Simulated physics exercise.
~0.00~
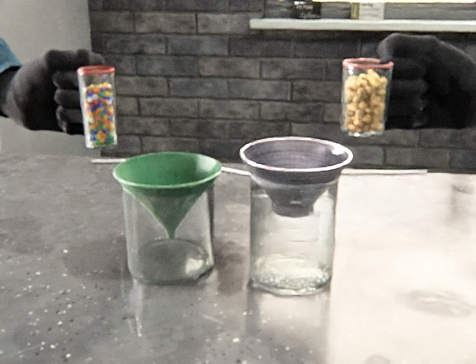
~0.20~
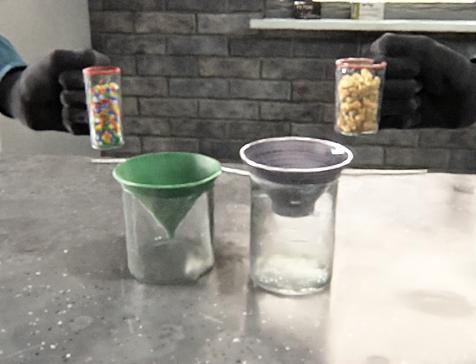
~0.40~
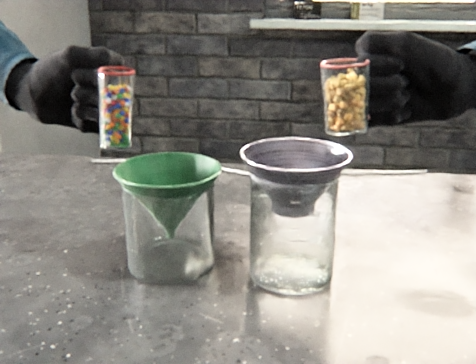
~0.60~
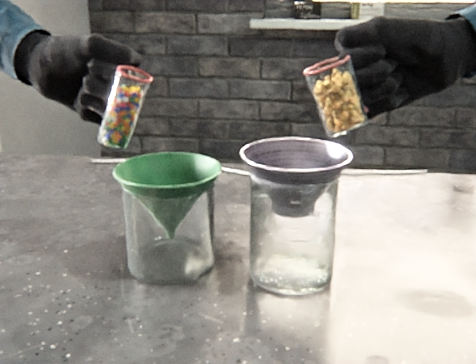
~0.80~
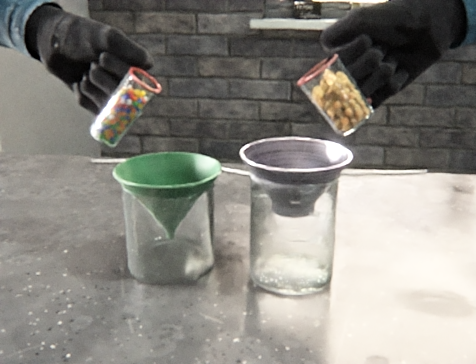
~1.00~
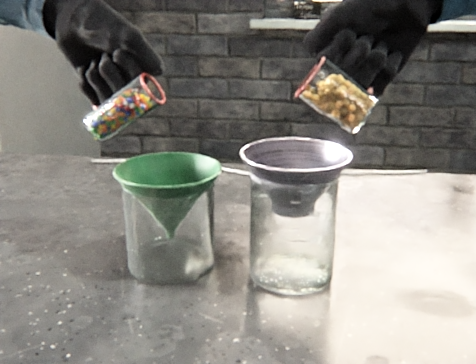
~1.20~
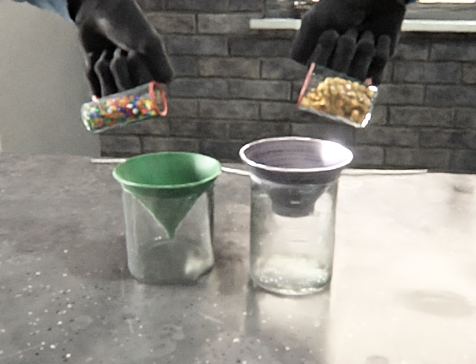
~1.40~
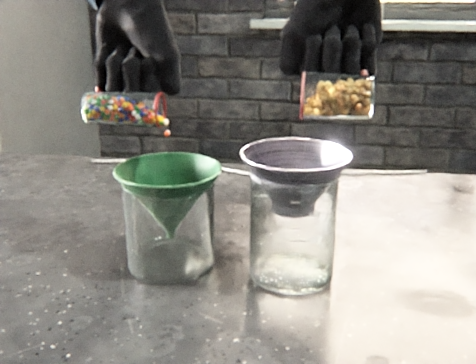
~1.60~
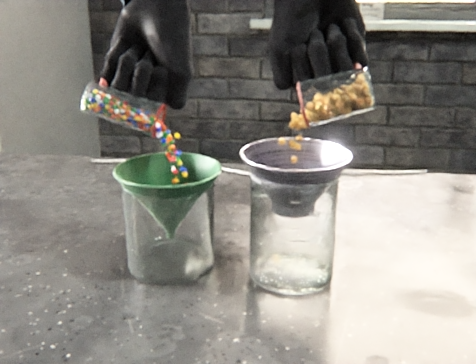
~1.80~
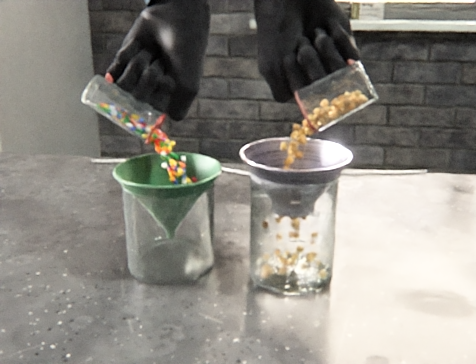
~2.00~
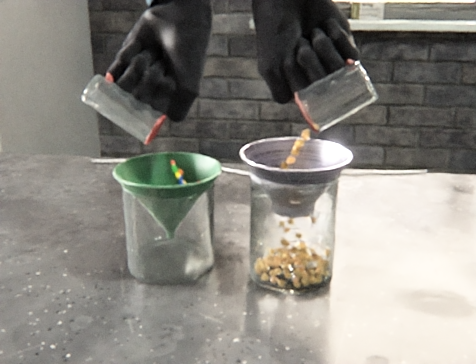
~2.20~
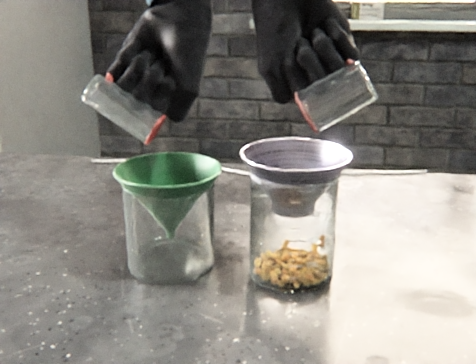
Two black-gloved hands hold small clear cups above a speckled grey table, seen from the front against a dark brick wall. The left cup holds multicoloured beads and the right one golden, nut-like pieces, while below stand two glass jars, the left with a green funnel and the right with a dark grey one. The hands move inward and tip the cups until both loads spill into the funnels. The golden pieces drop through and pile up in the right jar. The beads stay stuck in the green funnel, leaving the left jar empty beneath the emptied, upturned cups.
